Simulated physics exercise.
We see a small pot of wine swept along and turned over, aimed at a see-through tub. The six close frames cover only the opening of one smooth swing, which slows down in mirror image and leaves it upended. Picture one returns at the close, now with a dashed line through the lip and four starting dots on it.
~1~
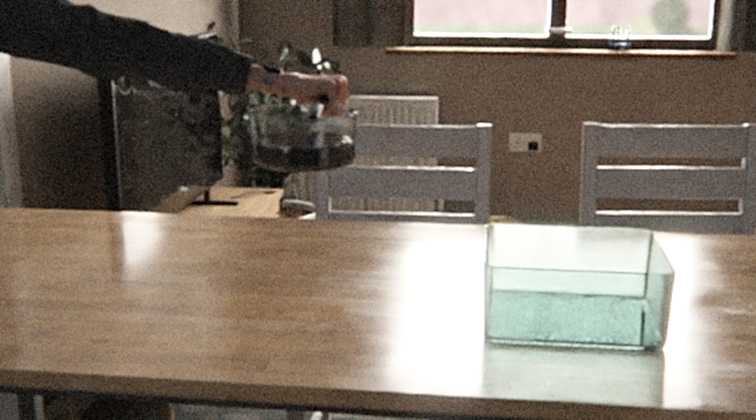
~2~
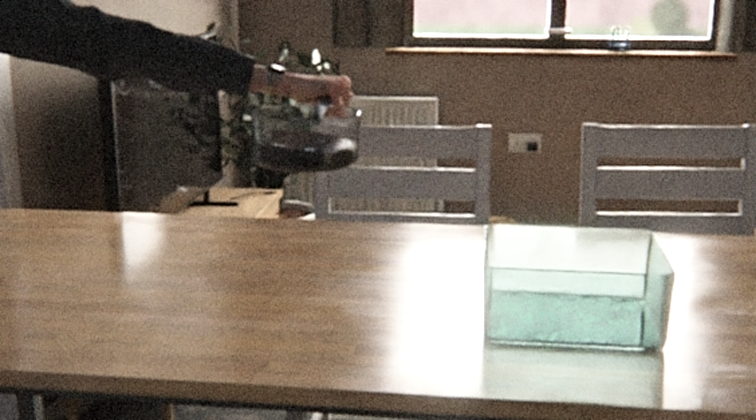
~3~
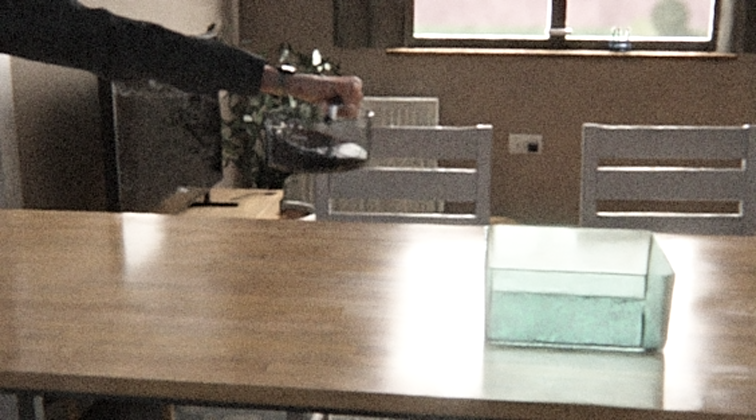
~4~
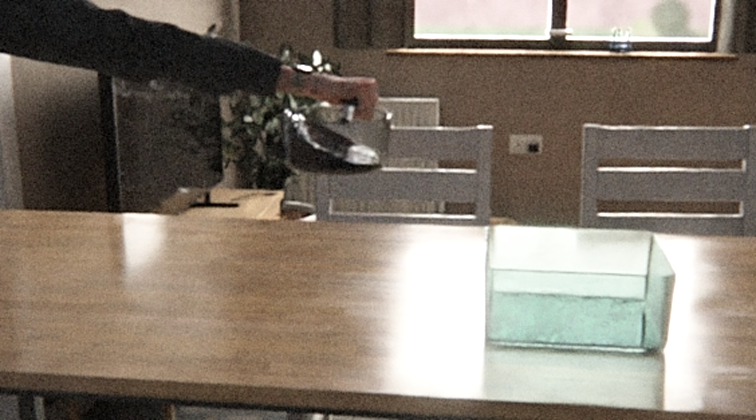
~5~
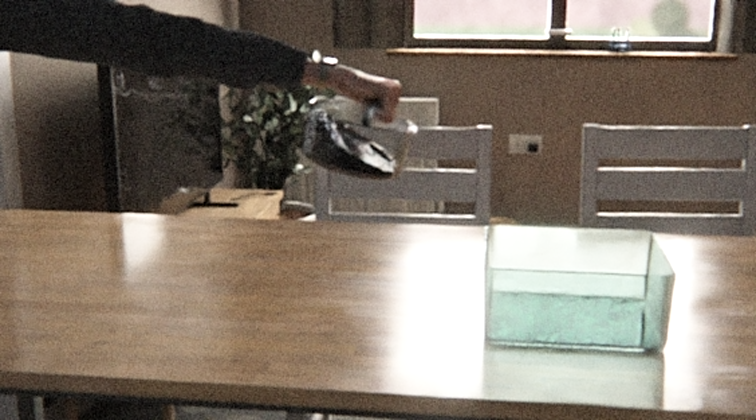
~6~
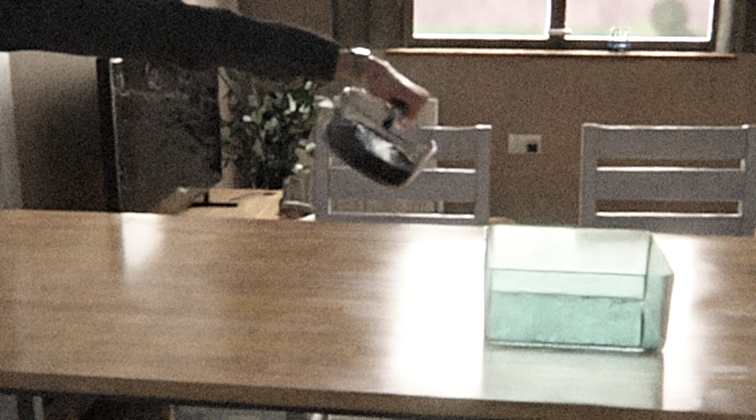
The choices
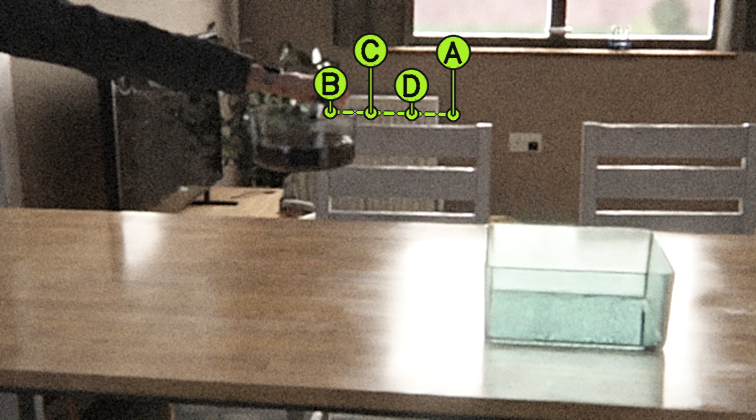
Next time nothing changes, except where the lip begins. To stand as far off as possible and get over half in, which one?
B will do.
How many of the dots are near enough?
All of the four.
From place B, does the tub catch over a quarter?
Yes, it does.
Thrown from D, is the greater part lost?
No.
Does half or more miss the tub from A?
No.
In lime, A at (453, 114); B at (330, 111); C at (370, 112); D at (411, 113).
For place A, about 67 % lands in the tub, 1 % falls short and 31 % goes beside or beyond.
For place B, about 66 % lands in the tub, 24 % falls short and 10 % goes beside or beyond.
For place C, about 87 % lands in the tub, 11 % falls short and 3 % goes beside or beyond.
For place D, about 88 % lands in the tub, 5 % falls short and 8 % goes beside or beyond.
